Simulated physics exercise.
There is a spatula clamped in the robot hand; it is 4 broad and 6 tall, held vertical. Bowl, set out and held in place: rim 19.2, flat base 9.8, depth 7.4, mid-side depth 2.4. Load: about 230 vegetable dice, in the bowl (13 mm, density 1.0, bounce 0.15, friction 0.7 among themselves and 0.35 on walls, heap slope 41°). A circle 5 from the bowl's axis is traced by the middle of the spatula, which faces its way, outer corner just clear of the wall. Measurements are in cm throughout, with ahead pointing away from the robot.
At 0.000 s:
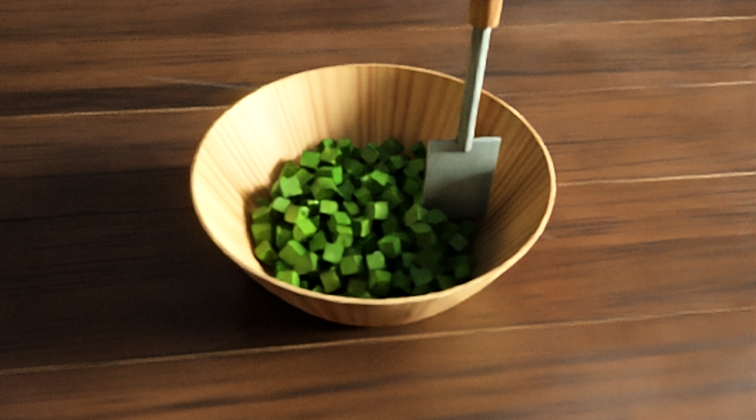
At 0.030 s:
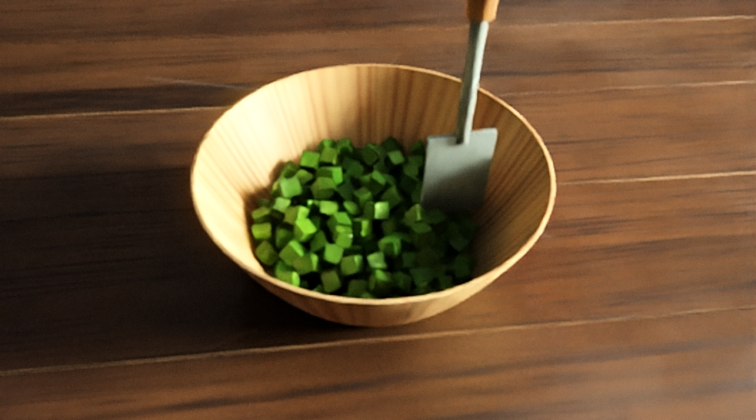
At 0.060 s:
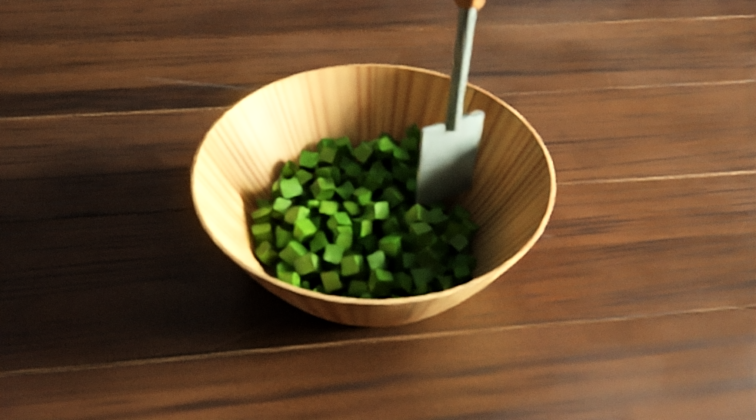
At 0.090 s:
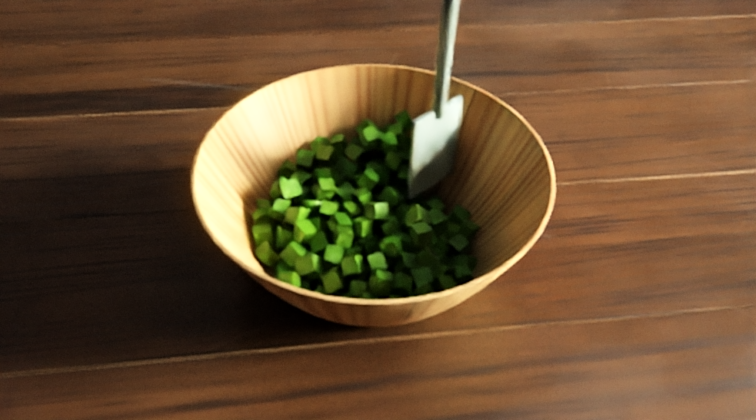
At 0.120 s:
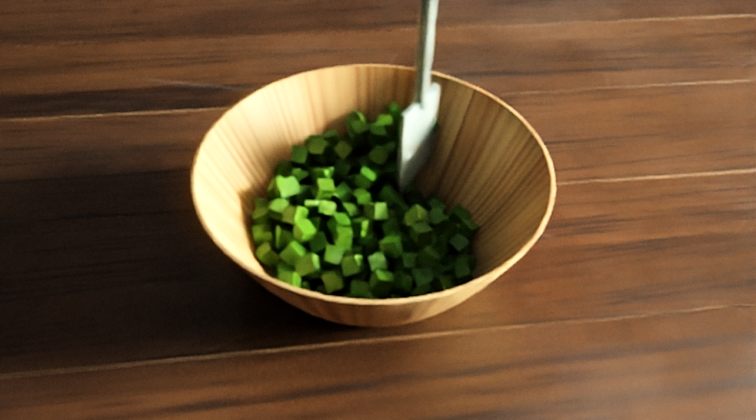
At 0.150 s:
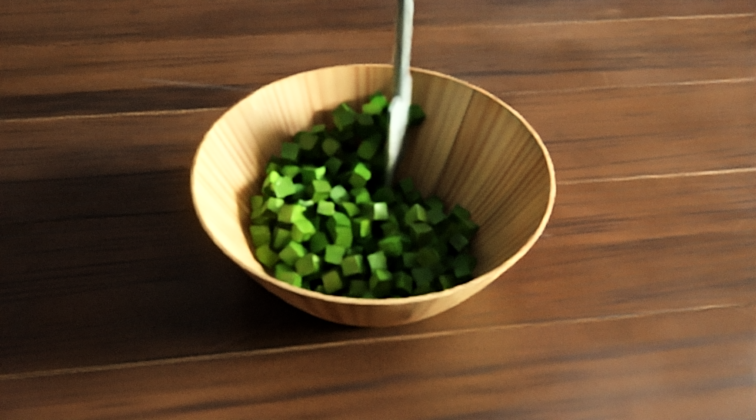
A spatula sweeps leftward along the back of a wooden bowl, pushing green cubes.
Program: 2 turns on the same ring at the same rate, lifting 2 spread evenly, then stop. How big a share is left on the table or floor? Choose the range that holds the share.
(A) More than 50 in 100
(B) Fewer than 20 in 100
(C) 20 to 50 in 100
B.
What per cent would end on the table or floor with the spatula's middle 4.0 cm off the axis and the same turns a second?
It would be near 10 per cent.
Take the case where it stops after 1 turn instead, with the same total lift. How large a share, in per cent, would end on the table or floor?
Then some 5 per cent.
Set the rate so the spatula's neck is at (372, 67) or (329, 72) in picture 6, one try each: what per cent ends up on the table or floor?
Close to 20 and 20 in a hundred.
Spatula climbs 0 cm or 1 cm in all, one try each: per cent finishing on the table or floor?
Trial one: Roughly 15 %; trial two: Roughly 20 %.
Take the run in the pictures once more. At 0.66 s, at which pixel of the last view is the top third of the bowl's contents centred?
I'd point to somewhere close to (485, 183).
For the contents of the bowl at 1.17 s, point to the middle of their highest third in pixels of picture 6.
Top-third centre at approx. (331, 267).
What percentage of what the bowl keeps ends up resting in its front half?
Around 50 percent of it.
By 0.66 s, 323° round, highest piece 9 above the table; 221 in the bowl, 10 on the table or floor, 3 in flight or on the tool.
By 1.17 s, 221° round, highest piece 9 above the table; 208 in the bowl, 25 on the table or floor, 1 in flight or on the tool.
By 1.63 s, 0° round, highest piece 6 above the table; 207 in the bowl, 27 on the table or floor.
By 2.33 s, 0° round, highest piece 6 above the table; 207 in the bowl, 27 on the table or floor.
Final count, 207 in the bowl, 27 on the table or floor. That is 12 % on the table or floor.
